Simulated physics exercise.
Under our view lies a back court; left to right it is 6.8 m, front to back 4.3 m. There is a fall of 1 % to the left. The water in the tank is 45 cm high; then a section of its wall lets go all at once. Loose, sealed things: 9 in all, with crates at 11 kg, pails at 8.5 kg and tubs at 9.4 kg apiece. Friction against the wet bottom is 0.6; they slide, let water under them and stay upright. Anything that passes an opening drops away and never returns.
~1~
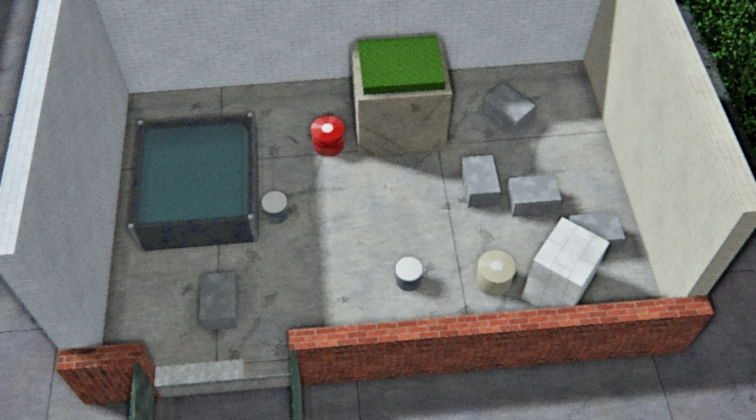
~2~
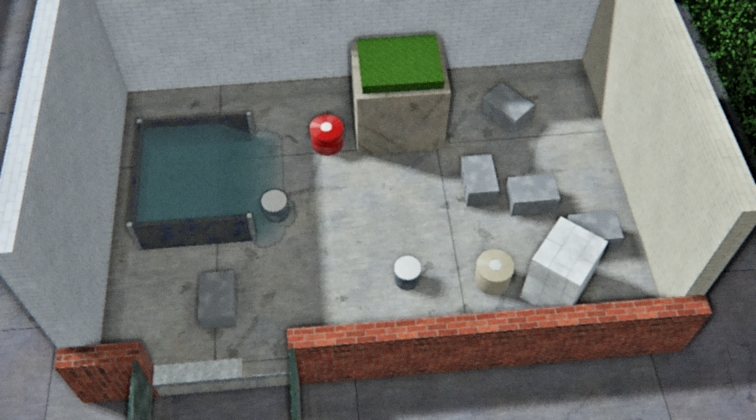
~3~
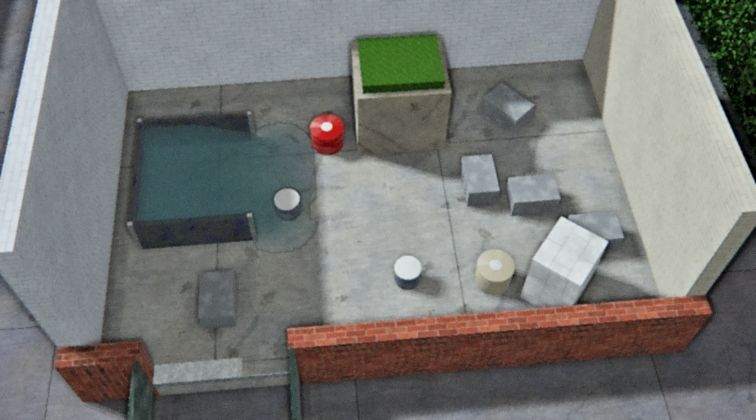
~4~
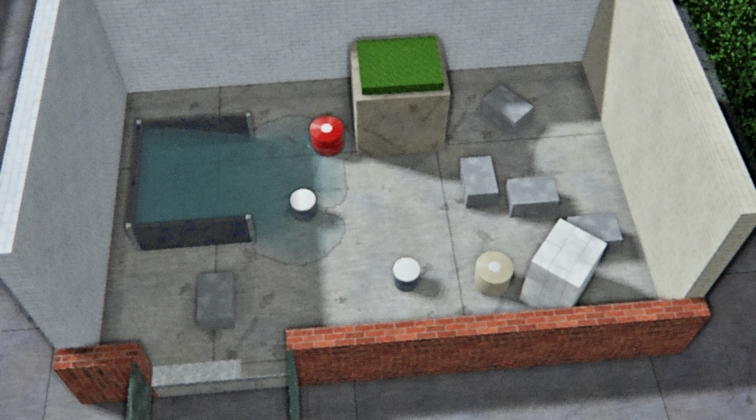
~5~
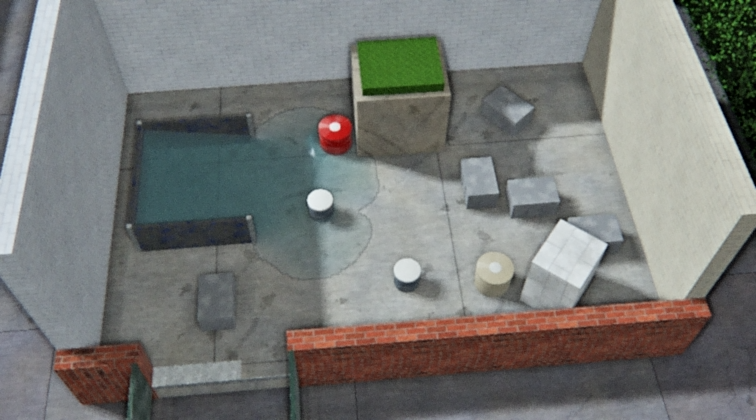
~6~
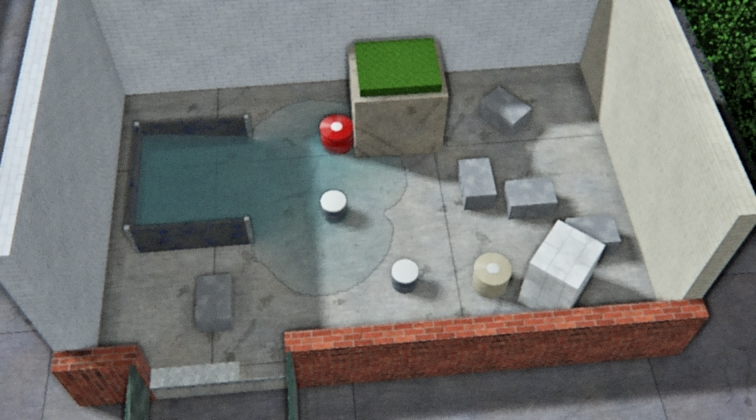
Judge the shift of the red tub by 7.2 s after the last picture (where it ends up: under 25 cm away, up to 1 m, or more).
My guess: The red tub ends up over a metre off.
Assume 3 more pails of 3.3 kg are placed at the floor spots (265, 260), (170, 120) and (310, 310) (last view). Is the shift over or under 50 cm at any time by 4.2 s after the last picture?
First inside the limit, then inside the limit, then inside the limit.
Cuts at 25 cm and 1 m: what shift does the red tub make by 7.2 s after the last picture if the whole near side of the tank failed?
I'd expect the red tub to have remained in place.
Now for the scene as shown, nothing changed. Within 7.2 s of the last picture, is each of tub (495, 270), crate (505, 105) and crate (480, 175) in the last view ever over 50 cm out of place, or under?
Results in listed order: Falls short / exceeds / exceeds.
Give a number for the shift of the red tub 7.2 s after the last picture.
Roughly 140 centimetres.
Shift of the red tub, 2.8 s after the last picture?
By that time, close to 140 cm.
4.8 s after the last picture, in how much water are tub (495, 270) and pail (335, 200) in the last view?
I'd put it at 6 cm and 5 cm respectively.
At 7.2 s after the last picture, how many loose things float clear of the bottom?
At that moment it comes to 3.
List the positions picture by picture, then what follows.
In the first frame, the red tub at (328, 128), on the bottom; 2.2 m2 under water; 0 of 9 have shifted.
In the second frame, the red tub at (327, 127), on the bottom; 2.8 m2 under water; 0 of 9 have shifted.
In the third frame, the red tub at (327, 127), on the bottom; 3.7 m2 under water; 1 of 9 have shifted.
In the fourth frame, the red tub at (327, 129), on the bottom; water covers 4.6 m2; 1 of 9 have shifted.
In the fifth frame, the red tub at (335, 127) rests on the ground, 12 cm from its start; water covers 5.7 m2; 2 of 9 have shifted.
In the sixth frame, the red tub at (337, 127), on the bottom, 18 cm from its start; water covers 7.0 m2; 2 of 9 have shifted.
Then, 0.9 s after the last picture the red tub is near (333, 102), 0.5 m from its start, afloat; 0 of 9 are out; 1 afloat.
Then, 2.8 s after the last picture the red tub is near (231, 96), 1.5 m from its start, aground; 0 of 9 are out; 3 afloat.
Then, 4.8 s after the last picture the red tub is near (231, 96), 1.5 m from its start, aground; 0 of 9 are out; 3 afloat.
Then, 7.2 s after the last picture the red tub is near (231, 96), 1.5 m from its start, aground; 0 of 9 are out; 3 afloat.
